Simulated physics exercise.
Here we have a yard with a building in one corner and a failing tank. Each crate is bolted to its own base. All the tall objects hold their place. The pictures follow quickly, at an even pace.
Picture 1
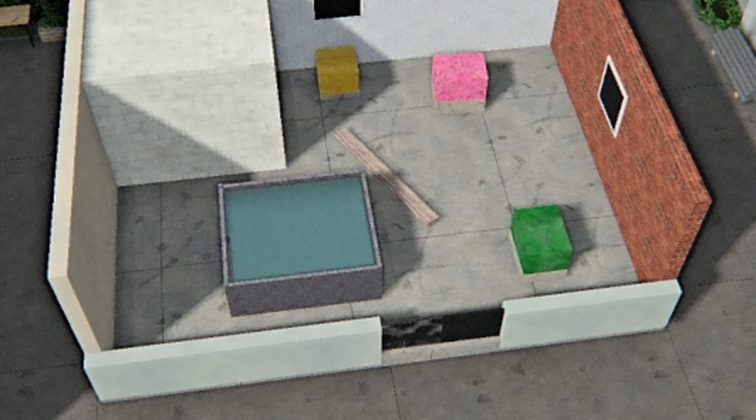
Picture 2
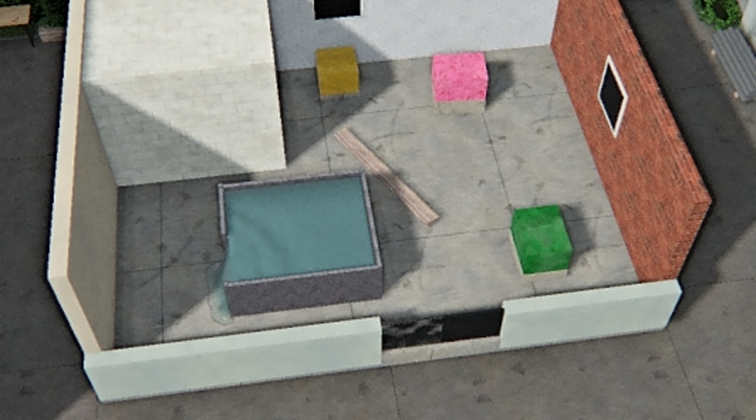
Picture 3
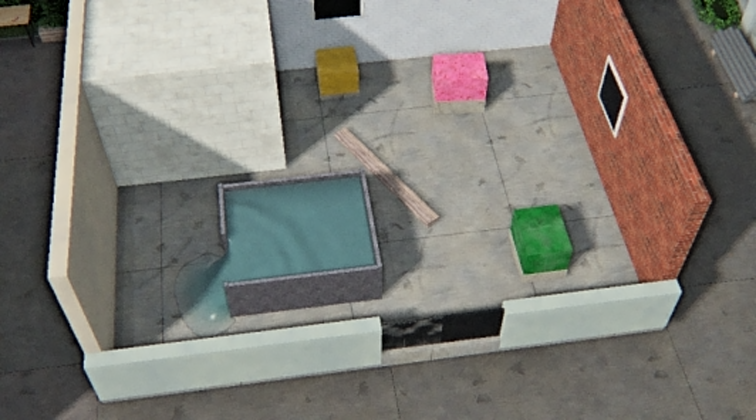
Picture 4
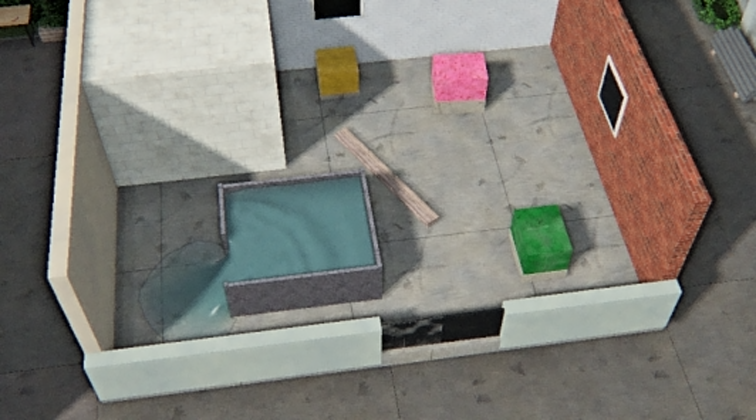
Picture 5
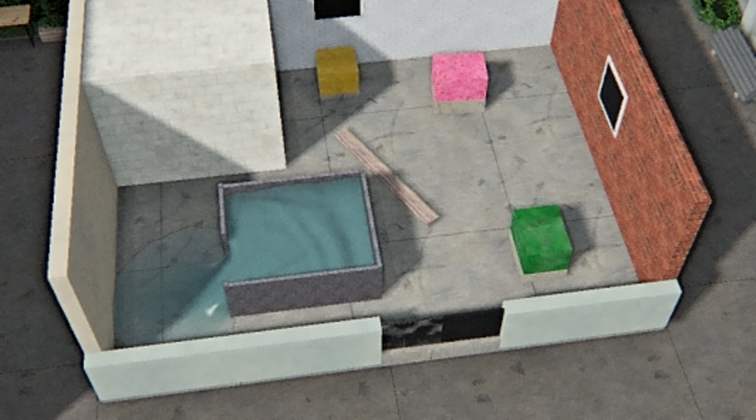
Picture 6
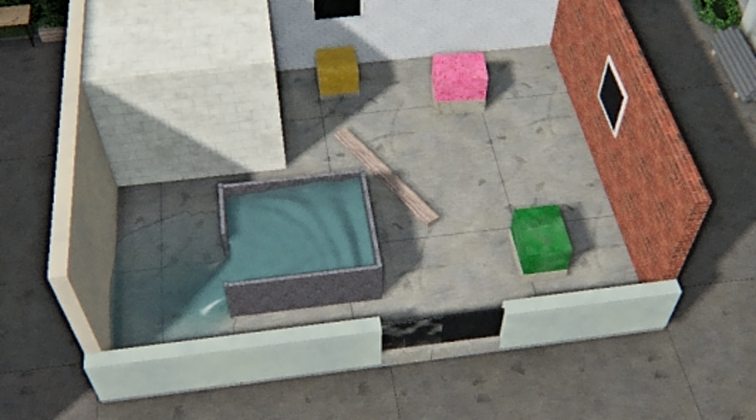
Water broke out of the left side of a still, full tank in a walled yard, then spread leftward across the paving toward the pale wall, while the coloured blocks and plank stayed put.
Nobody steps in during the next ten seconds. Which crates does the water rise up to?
The green crate escapes dry; the pink crate escapes dry; the yellow crate escapes dry.
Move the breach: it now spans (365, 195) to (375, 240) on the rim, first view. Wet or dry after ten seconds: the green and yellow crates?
One by one: Green is soaked; yellow gets wet.
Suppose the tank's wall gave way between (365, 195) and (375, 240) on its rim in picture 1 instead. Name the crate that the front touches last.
It is the yellow-painted one.
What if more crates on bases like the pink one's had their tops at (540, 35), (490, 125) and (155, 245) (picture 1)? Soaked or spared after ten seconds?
In that order: Is spared, stays dry, is wetted.
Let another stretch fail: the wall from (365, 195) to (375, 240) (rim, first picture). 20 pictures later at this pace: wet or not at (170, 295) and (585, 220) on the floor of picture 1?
In turn: Free of water, wet.
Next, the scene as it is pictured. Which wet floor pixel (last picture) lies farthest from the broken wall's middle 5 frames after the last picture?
I would point to (118, 192).
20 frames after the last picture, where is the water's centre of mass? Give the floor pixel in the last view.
Near (246, 266).
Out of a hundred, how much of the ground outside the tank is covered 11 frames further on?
I make it 20 per cent.
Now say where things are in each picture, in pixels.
In the first picture, the tank at (298, 228) is whole and still.
In the second picture, the front is at (230, 320), out from the gap at (231, 280).
In the third picture, water pours out at (231, 280) and has run to (186, 269).
In the fourth picture, water pours out at (232, 281) and has run to (146, 289).
In the fifth picture, the front is at (115, 328), out from the gap at (232, 281).
In the sixth picture, the front is at a hidden place, out from the gap at (232, 281).
A moment on, water covers 15 % of the floor; the green crate not reached, the pink crate not reached, the yellow crate not reached.
Next, water covers 20 % of the floor; the green crate not reached, the pink crate not reached, the yellow crate not reached.
Then, water covers 35 % of the floor; the green crate not reached, the pink crate not reached, the yellow crate not reached.
Later, water covers 80 % of the floor; the green crate water round its plinth, the pink crate water round its plinth, the yellow crate water round its plinth.
In the end, water covers 95 % of the floor; the green crate stayed above the water, the pink crate stayed above the water, the yellow crate stayed above the water.
